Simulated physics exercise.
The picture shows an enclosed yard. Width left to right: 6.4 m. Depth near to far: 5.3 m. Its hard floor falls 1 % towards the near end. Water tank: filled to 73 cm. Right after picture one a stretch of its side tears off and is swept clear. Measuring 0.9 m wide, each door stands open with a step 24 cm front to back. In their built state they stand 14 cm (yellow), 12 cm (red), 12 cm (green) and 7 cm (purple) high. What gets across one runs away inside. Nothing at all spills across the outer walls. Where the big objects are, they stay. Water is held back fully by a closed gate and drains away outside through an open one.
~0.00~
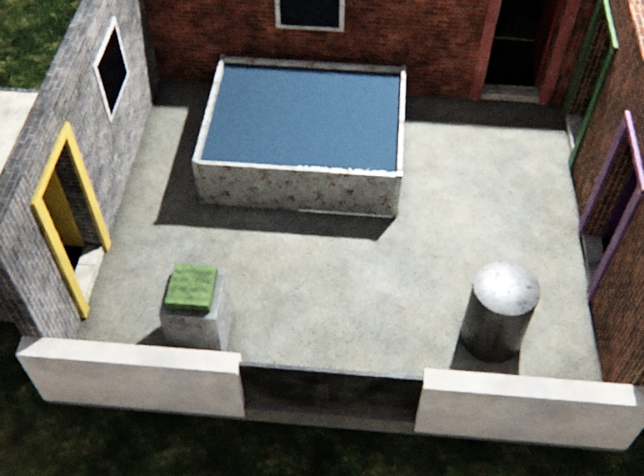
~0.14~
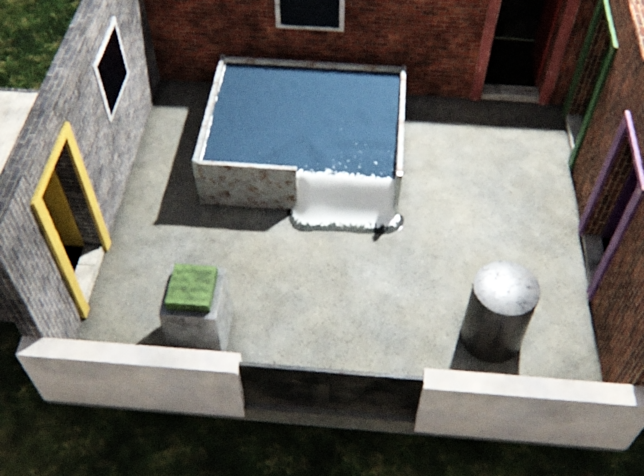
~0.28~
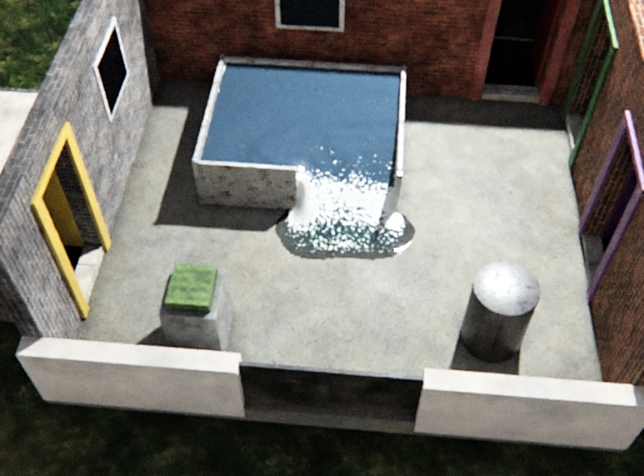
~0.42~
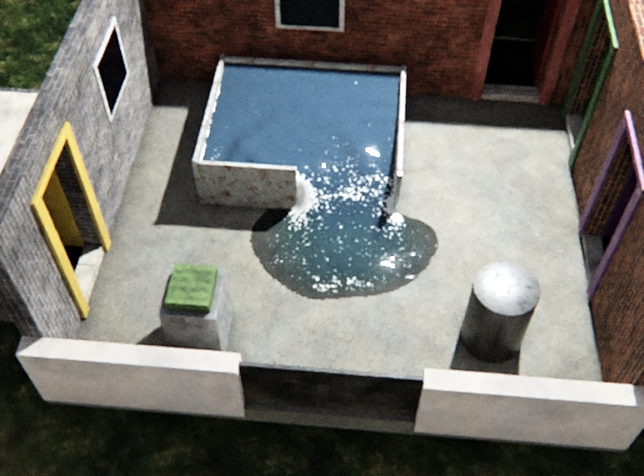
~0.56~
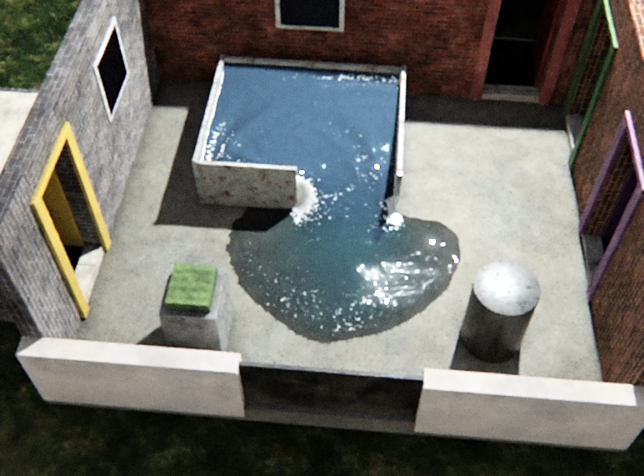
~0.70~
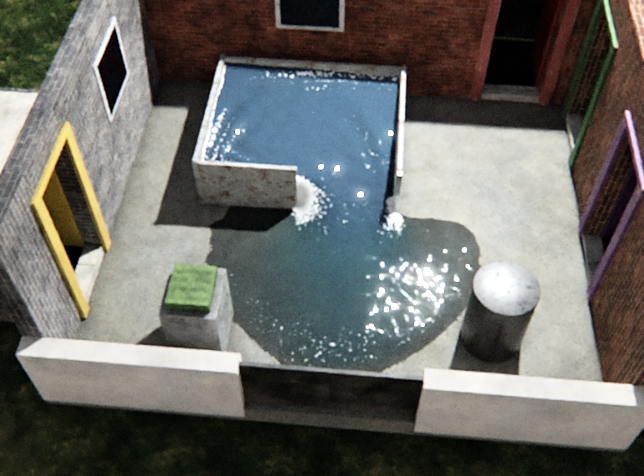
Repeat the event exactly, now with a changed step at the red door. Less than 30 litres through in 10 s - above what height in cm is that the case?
Above about 13.5 cm.
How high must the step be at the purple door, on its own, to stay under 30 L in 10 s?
Purple - roughly 10.0 cm.
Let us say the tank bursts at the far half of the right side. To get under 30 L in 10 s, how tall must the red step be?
Some 23 cm.
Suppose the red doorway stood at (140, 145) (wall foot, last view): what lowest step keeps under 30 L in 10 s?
Around 10.0 cm would do it.
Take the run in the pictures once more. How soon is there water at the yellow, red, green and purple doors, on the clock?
For yellow it's 2.0 s, for red 4.5 s, for green 3.8 s, and for purple 2.2 s.
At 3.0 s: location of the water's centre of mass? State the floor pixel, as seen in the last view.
(337, 241), roughly.
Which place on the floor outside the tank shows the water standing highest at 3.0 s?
(601, 419).
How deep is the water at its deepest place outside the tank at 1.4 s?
I'd put it near 44 cm.
After 1.4 s water covers 35 % of the floor, deepest (44 cm) near (364, 219); it has not reached the red door.
After 3.0 s water covers 50 % of the floor, deepest (42 cm) near (601, 419); it has not reached the red door.
After 10.0 s water covers 100 % of the floor, deepest (18 cm) near (248, 95); 14 cm at the red door, 56 litres in over its 12 cm step.
At the red door as built, the water arrived by 4.3 s and peaked near 19 cm at 6.4 s.
With a step of 11.5 cm, 66 litres would have come in within the 10 s; with 16 cm, 9 litres. So under 30 litres takes about 13.5 cm.
